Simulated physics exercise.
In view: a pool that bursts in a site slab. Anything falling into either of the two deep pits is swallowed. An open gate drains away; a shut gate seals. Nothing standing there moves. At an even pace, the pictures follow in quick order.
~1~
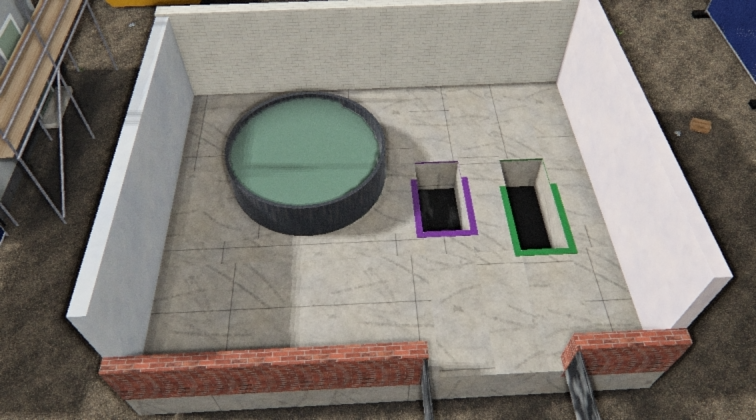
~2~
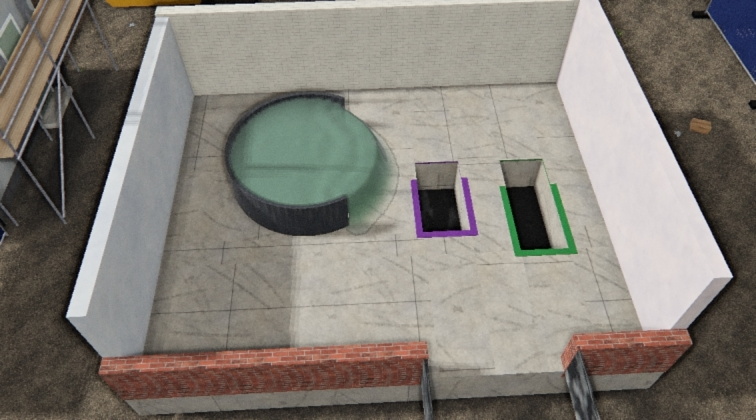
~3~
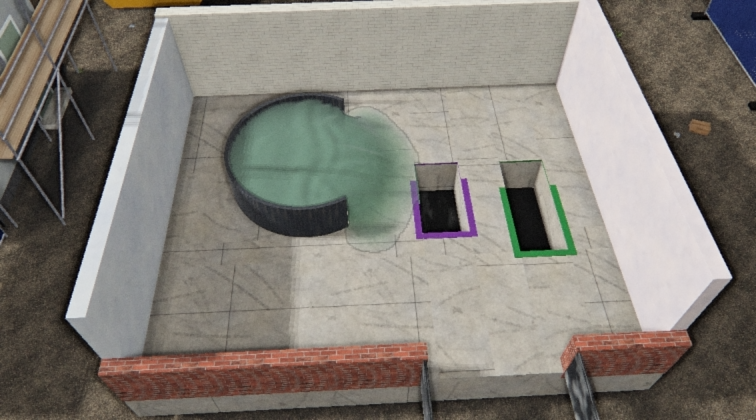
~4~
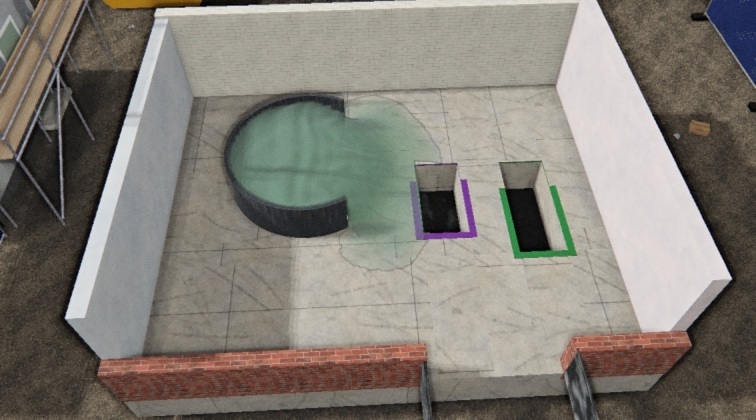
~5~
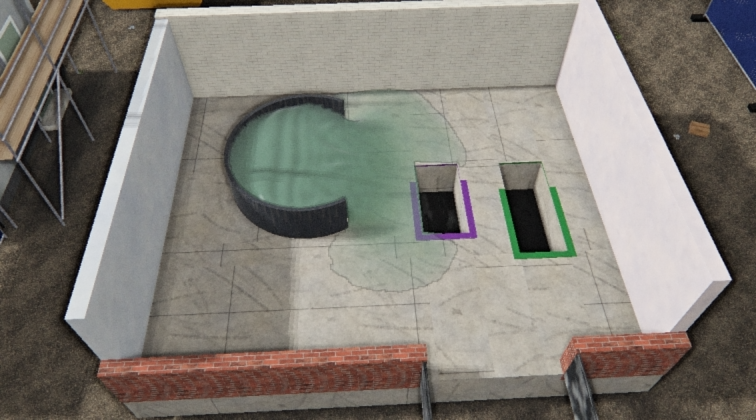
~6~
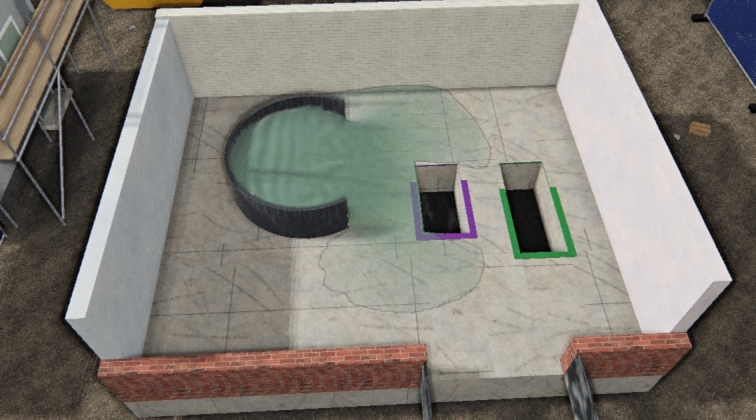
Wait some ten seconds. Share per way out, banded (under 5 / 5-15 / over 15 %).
Result: The gate gets a medium chunk - five to fifteen per cent; the purple pit gets a sizeable chunk - beyond fifteen per cent; the green pit gets a sizeable chunk - beyond fifteen per cent.
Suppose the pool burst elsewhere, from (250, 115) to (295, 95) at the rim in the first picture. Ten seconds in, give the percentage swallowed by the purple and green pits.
Shares: Purple at 4 percent, green at 10 percent.
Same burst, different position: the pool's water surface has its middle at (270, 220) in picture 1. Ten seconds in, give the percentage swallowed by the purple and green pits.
Purple about 35 %, green about 25 %.
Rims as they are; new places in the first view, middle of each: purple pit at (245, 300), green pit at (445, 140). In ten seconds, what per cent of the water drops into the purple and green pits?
Purple 2 %; green 55 %.
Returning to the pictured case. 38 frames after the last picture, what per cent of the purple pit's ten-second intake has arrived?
It would be roughly 90 percent of the ten-second total.
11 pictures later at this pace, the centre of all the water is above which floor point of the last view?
Estimate: (394, 167).
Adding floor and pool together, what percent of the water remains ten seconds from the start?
I'd say roughly 24 percent.
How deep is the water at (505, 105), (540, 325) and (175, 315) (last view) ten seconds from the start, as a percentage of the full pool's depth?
The depths come to near 4, 6 and 0 per cent respectively.
A moment on, water covers 45 % of the floor; the gate 0 %, the purple pit 14 %, the green pit 0 %.
Next, water covers 50 % of the floor; the gate 2 %, the purple pit 25 %, the green pit 1 %.
Then, water covers 55 % of the floor; the gate 3 %, the purple pit 35 %, the green pit 4 %.
Later, water covers 55 % of the floor; the gate 7 %, the purple pit 42 %, the green pit 13 %.
In the end, water covers 80 % of the floor; the gate 10 %, the purple pit 47 %, the green pit 19 %.
